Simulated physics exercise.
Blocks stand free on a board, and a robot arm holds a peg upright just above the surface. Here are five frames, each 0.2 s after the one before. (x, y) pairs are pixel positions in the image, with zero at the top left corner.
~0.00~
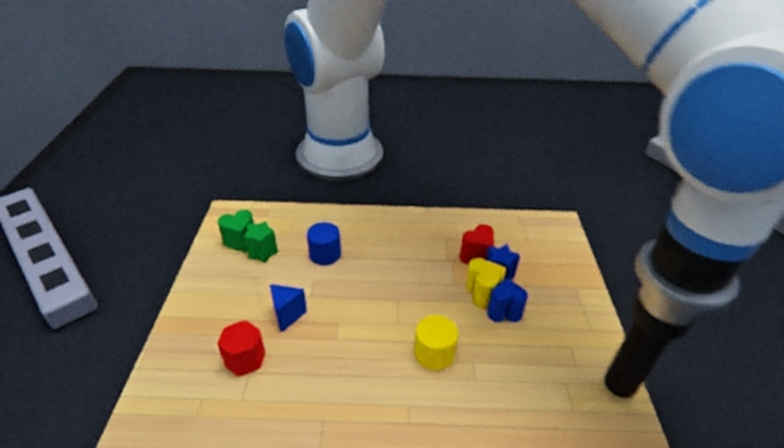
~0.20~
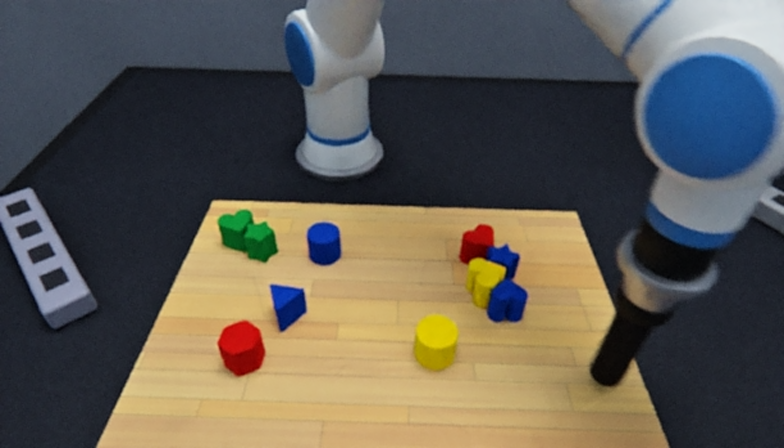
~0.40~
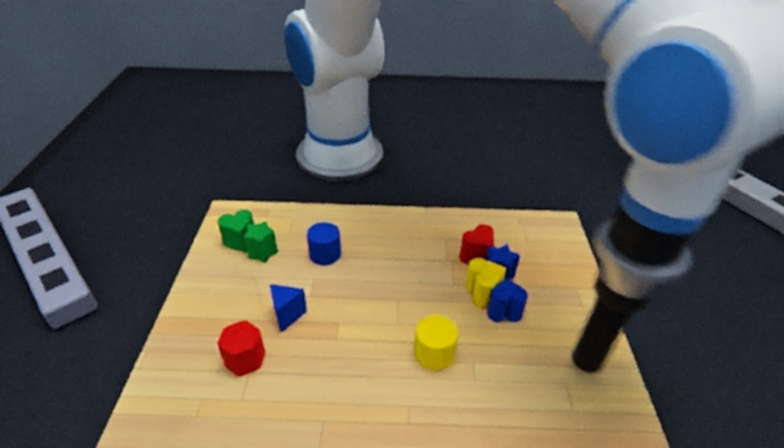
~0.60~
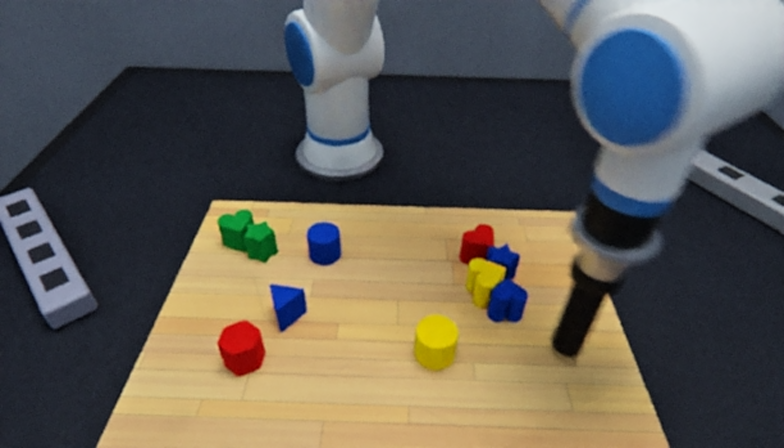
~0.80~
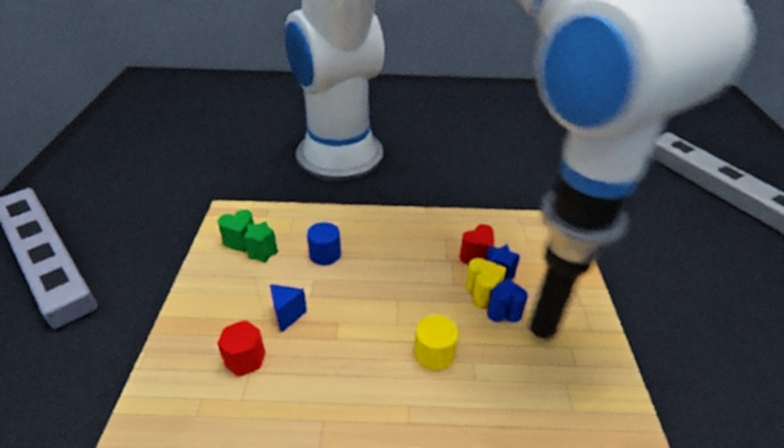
A white and blue robot arm holding a black peg upright moves over a pale wooden board, seen from above at an angle by a still camera. Green, blue and red blocks sit on the left, a yellow one near the centre, and a red, yellow and blue cluster on the right. The peg glides steadily left and away from the viewer, nearing the cluster, while every block stays still.
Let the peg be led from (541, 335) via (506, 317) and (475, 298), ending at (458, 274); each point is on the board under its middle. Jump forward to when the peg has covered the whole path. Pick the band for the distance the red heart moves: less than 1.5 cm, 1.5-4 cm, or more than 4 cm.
It gets moved under 1.5 cm.
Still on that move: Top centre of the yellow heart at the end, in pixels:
It comes to (424, 222).
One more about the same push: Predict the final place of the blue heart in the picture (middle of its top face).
At (438, 238).
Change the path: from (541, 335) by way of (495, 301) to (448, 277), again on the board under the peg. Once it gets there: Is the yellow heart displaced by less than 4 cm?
No.
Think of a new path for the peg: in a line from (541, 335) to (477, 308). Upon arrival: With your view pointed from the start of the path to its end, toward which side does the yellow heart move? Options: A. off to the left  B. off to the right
That would be B.
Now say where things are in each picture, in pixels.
The first picture shows lower end of the peg (620, 384), tops of blocks, red heart (481, 235), yellow heart (487, 271), blue heart (510, 290).
The second picture shows peg (605, 373), blocks as before.
The third picture shows peg (588, 360), blocks as before.
The fourth picture shows peg (567, 345), blocks as before.
The fifth picture shows peg (543, 328), red heart (481, 235), yellow heart (487, 271), blue heart (510, 290).
What follows on the original path. One third of the way, peg (508, 309); yellow heart (468, 259), turned 10° clockwise; blue heart (485, 278).
Two thirds of the way, peg (476, 290); yellow heart (444, 240), turned 20° clockwise; blue heart (455, 258).
At the end, peg (459, 266); red heart not moved; yellow heart (424, 222), turned 15° clockwise; blue heart (438, 238).
